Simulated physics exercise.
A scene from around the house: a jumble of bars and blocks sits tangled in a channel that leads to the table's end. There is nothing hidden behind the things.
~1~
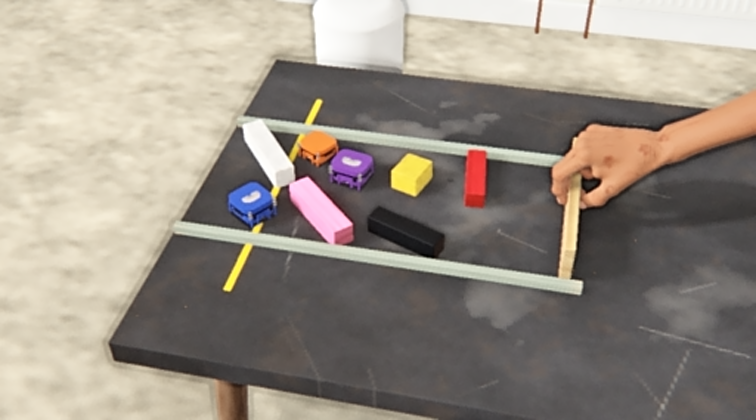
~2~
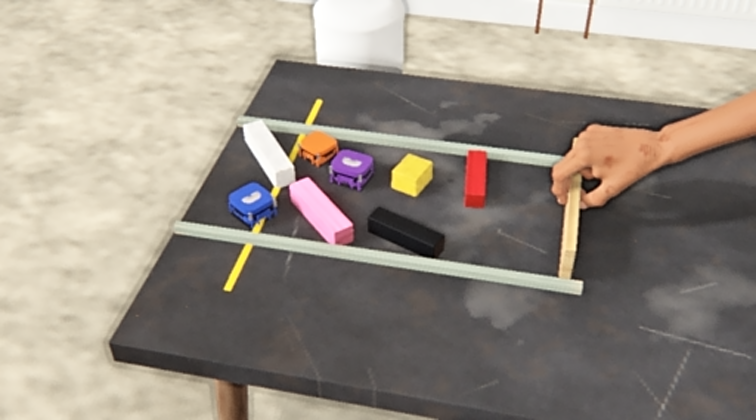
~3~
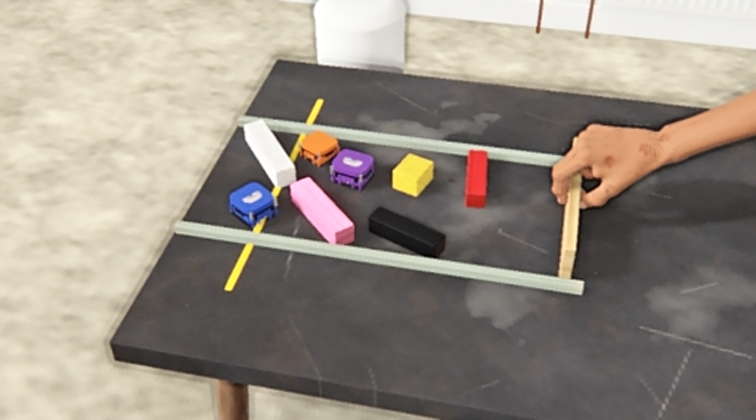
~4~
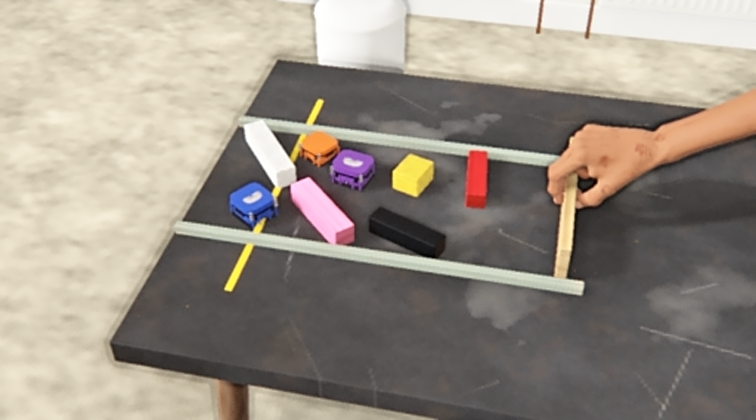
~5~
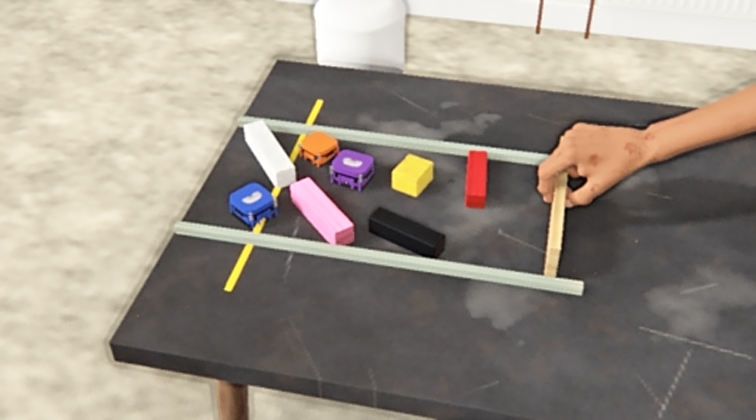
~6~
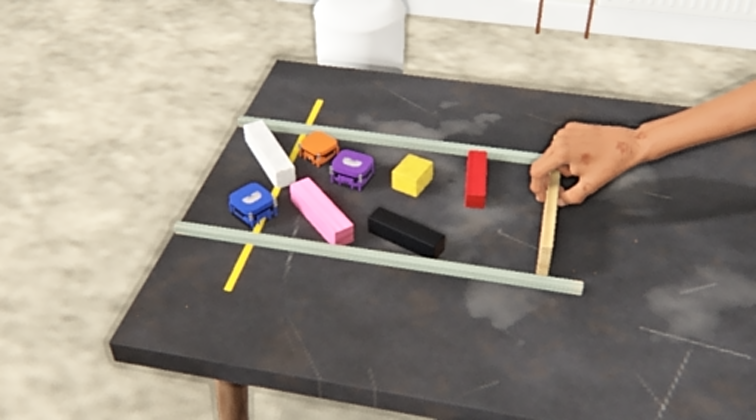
A hand sliding a wooden board slightly left between two pale rails, while the colourful bars and blocks ahead stay still.
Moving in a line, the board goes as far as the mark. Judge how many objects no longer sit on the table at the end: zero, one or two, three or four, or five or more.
No longer on the table: One or two.
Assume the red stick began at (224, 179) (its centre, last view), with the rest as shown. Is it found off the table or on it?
In that case it goes down.
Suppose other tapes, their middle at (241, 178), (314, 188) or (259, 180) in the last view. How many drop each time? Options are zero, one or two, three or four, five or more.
Taking the three tapes one at a time, the answers are either three or four, then no fall at all, then three to four.
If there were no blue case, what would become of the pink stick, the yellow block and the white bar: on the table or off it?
Note: Pink stick is on by the end; yellow block is on by the end; white bar is off by the end.
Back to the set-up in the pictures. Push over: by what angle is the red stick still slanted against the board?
Roughly 0°.
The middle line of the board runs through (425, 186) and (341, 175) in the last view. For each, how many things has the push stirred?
3 and 7.
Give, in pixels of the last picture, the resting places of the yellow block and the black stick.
The yellow block stops around (257, 156); the black stick around (252, 192).
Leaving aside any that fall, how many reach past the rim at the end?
Overhanging ones - 2.
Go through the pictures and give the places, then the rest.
In the first frame, white bar (269, 153); blue case (252, 206); orange case (318, 149); board (572, 206); tape (279, 183).
In the second frame, blue case (252, 206); purple case (352, 170).
In the third frame, orange case (319, 149); pink stick (322, 212).
In the fourth frame, white bar (270, 153); red stick (477, 178).
In the fifth frame, blue case (253, 206); yellow block (413, 175).
In the sixth frame, white bar (269, 153); blue case (253, 206); orange case (319, 149); board (551, 204); tape (280, 183).
A little later, none off yet; white bar at rest near (269, 153); blue case at rest near (253, 206); orange case at rest near (319, 149).
Next, none off yet; white bar moving near (263, 155); blue case at rest near (253, 206); orange case shifted a little near (310, 146).
When it is over, the number that fall off is one or two; down, white bar.
